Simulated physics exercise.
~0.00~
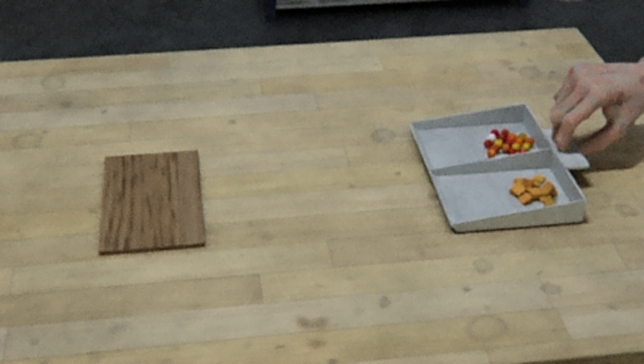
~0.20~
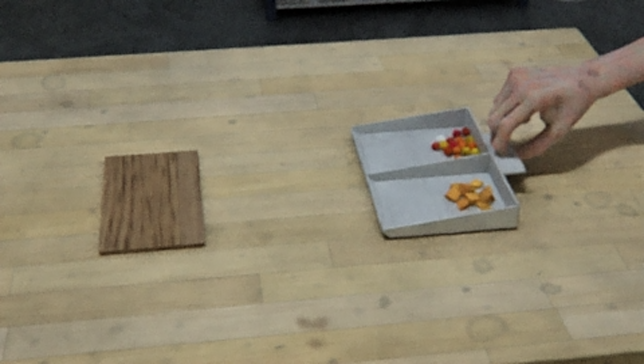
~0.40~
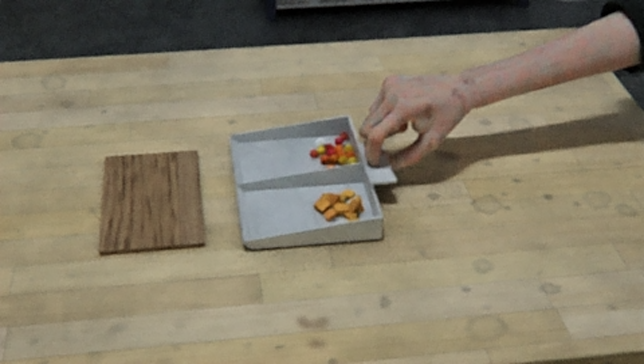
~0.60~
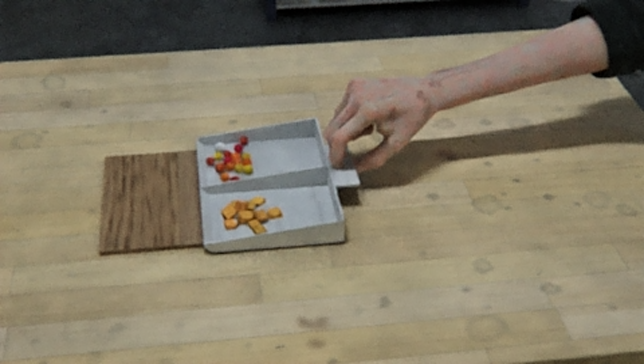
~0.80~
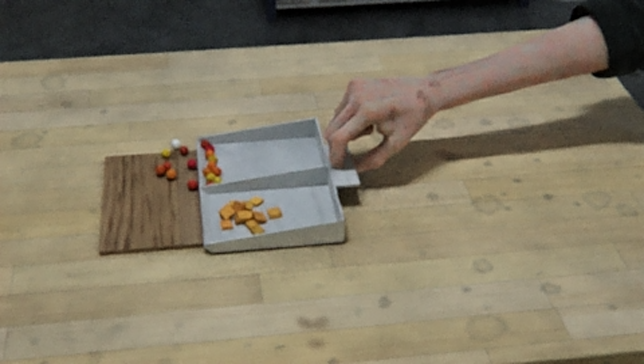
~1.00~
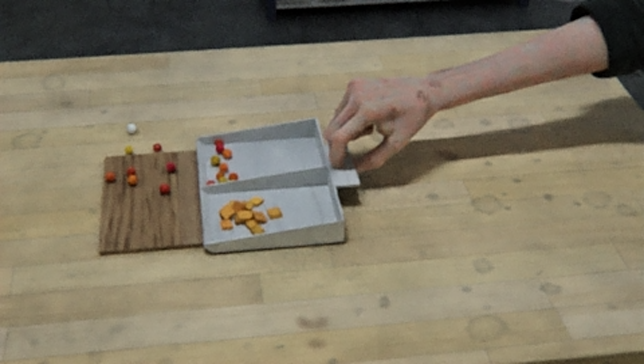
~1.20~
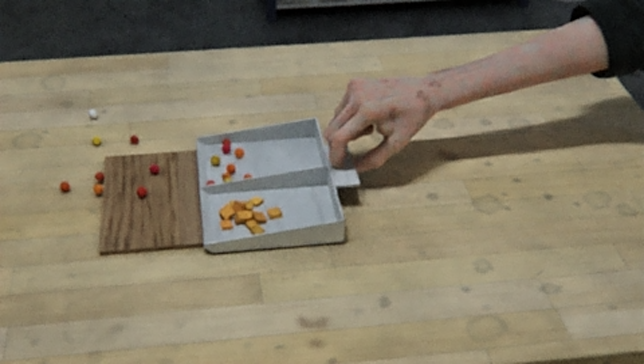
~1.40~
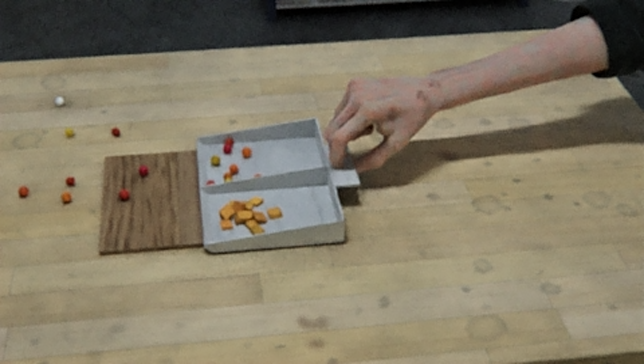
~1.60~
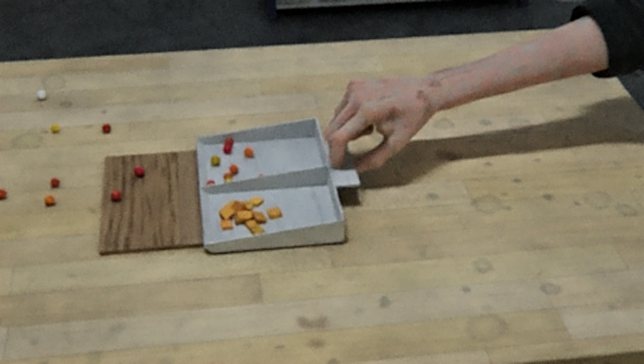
A hand slides a gray tray left against a brown board, spilling some colorful pieces.
